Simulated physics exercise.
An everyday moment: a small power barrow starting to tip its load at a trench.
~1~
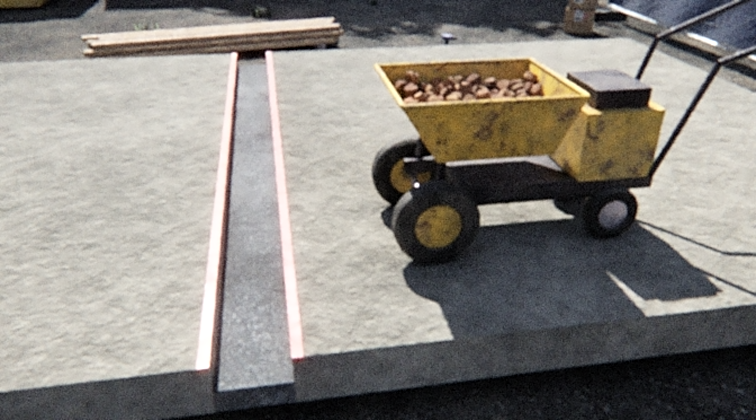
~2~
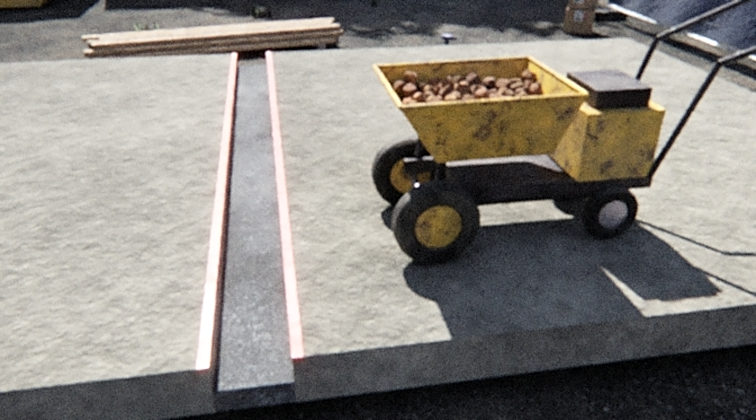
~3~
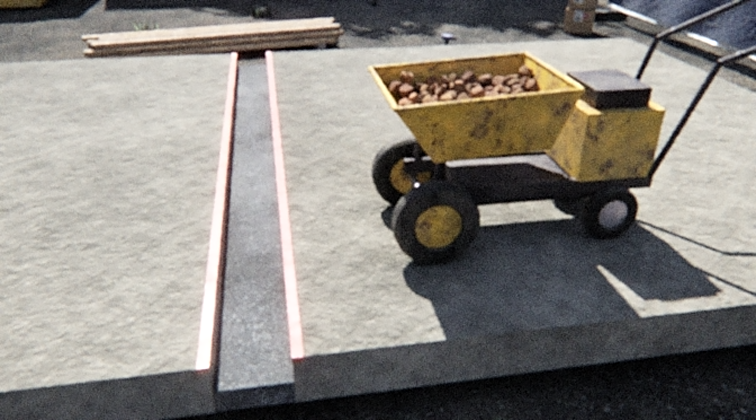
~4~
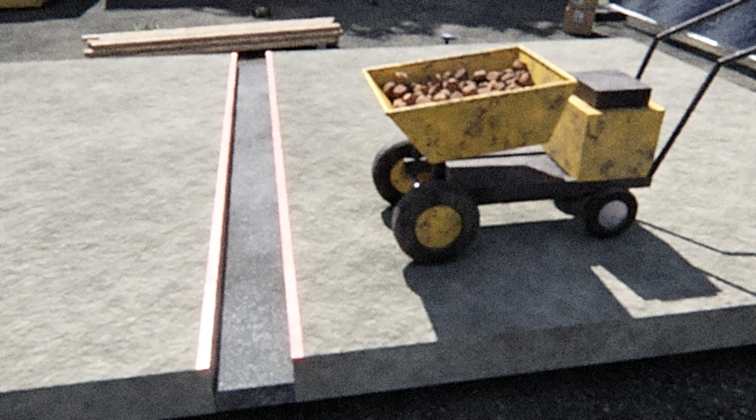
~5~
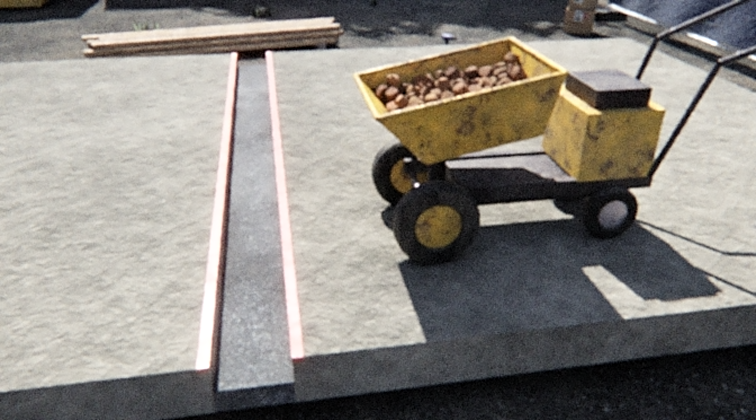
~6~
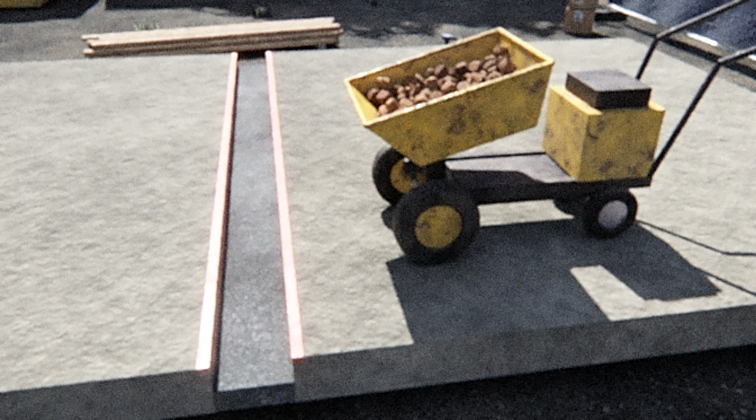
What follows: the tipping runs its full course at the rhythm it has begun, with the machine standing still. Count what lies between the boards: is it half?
The trench ends with more than half of it.
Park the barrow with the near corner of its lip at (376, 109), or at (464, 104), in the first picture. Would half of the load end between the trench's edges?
One: More than half. Two: Not half.
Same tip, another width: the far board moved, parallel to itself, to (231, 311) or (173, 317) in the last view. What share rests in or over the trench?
Near 50 % and 80 %.
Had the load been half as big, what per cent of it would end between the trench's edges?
Roughly 70 in a hundred.
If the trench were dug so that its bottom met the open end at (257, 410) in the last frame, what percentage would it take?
About 80 per cent.
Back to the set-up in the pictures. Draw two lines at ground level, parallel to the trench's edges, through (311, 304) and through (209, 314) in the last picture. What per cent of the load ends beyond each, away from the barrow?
About 80 and 0 per cent.
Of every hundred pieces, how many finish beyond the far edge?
About 5 per cent.
Just after the last frame, skip tipped steeply; every one in the skip.
A moment on, skip tipped right over; roughly two thirds in the skip; about a tenth short of the trench; roughly a quarter in or heaped over the trench; just a few falling.
Further on, skip tipped right over; roughly a quarter in the skip; about a tenth short of the trench; roughly two thirds in or heaped over the trench; about a tenth beyond it.
When it is over, skip tipped right over; roughly a quarter in the skip; about a tenth short of the trench; roughly two thirds in or heaped over the trench; about a tenth beyond it.
